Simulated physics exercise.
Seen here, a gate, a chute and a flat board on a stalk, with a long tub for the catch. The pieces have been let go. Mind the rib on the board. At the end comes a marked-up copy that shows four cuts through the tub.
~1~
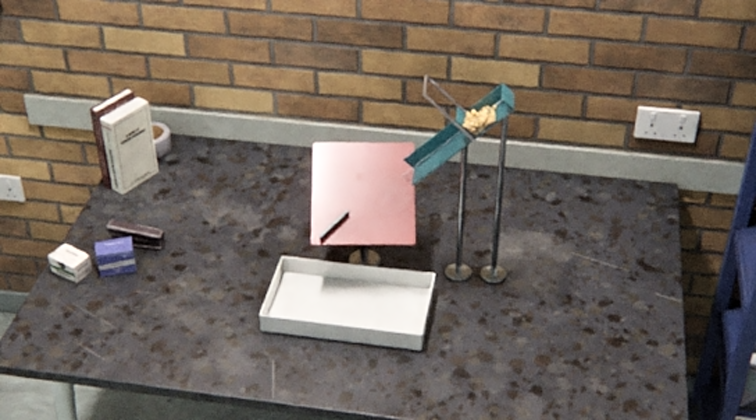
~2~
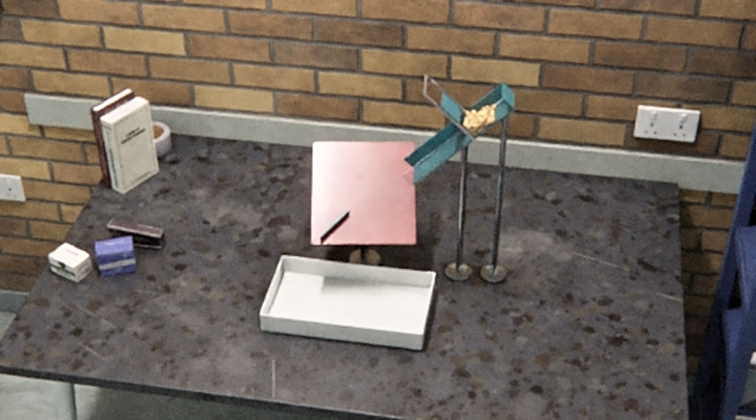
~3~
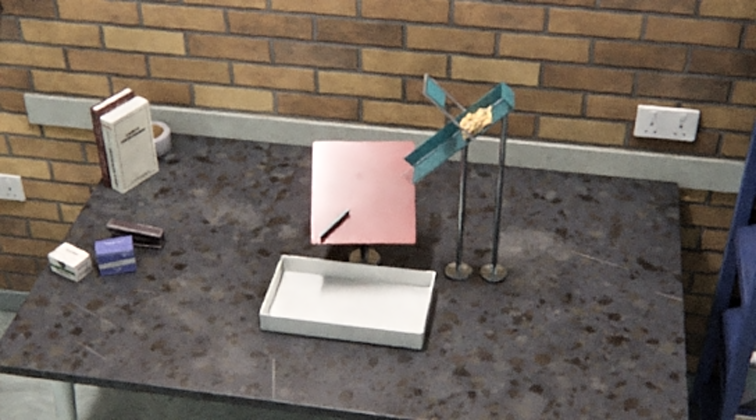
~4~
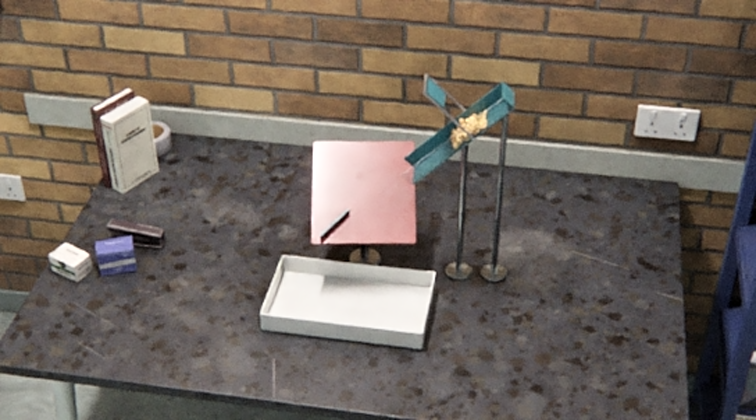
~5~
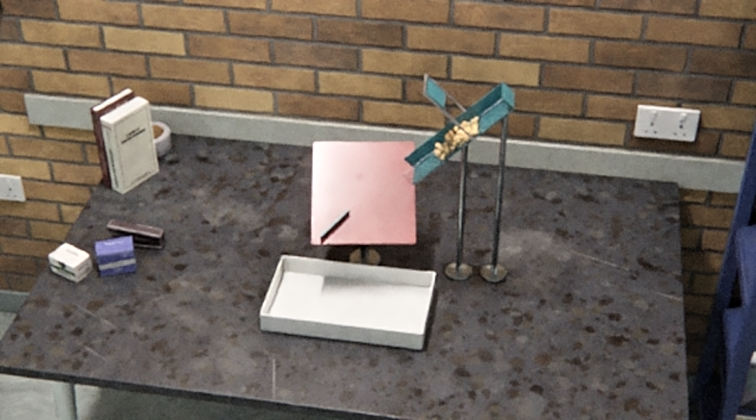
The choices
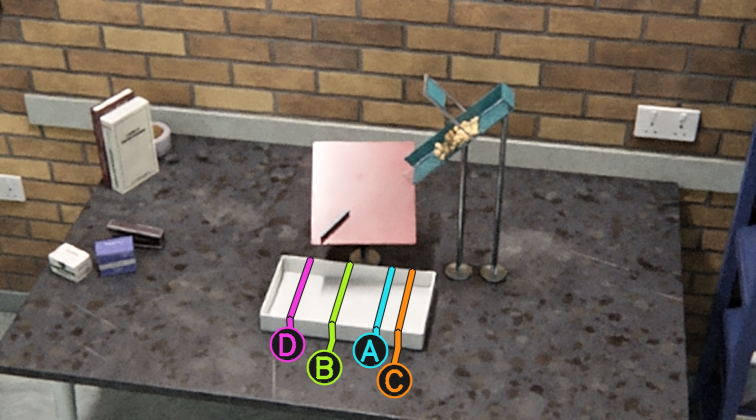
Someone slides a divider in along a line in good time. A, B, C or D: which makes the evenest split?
The best line is B.
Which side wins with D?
More lands on the right.
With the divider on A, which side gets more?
The left side.
On the marked copy, line A crosses the front rim at (376, 328); line B crosses the front rim at (332, 323); line C crosses the front rim at (398, 331); line D crosses the front rim at (290, 318).
For line A, of what is caught, all but a few on the left of the divider, a small share on the right.
For line B, of what is caught, close to half on the left of the divider, close to half on the right.
For line C, of what is caught, all but a few on the left of the divider, only a few on the right.
For line D, of what is caught, a small share on the left of the divider, all but a few on the right.
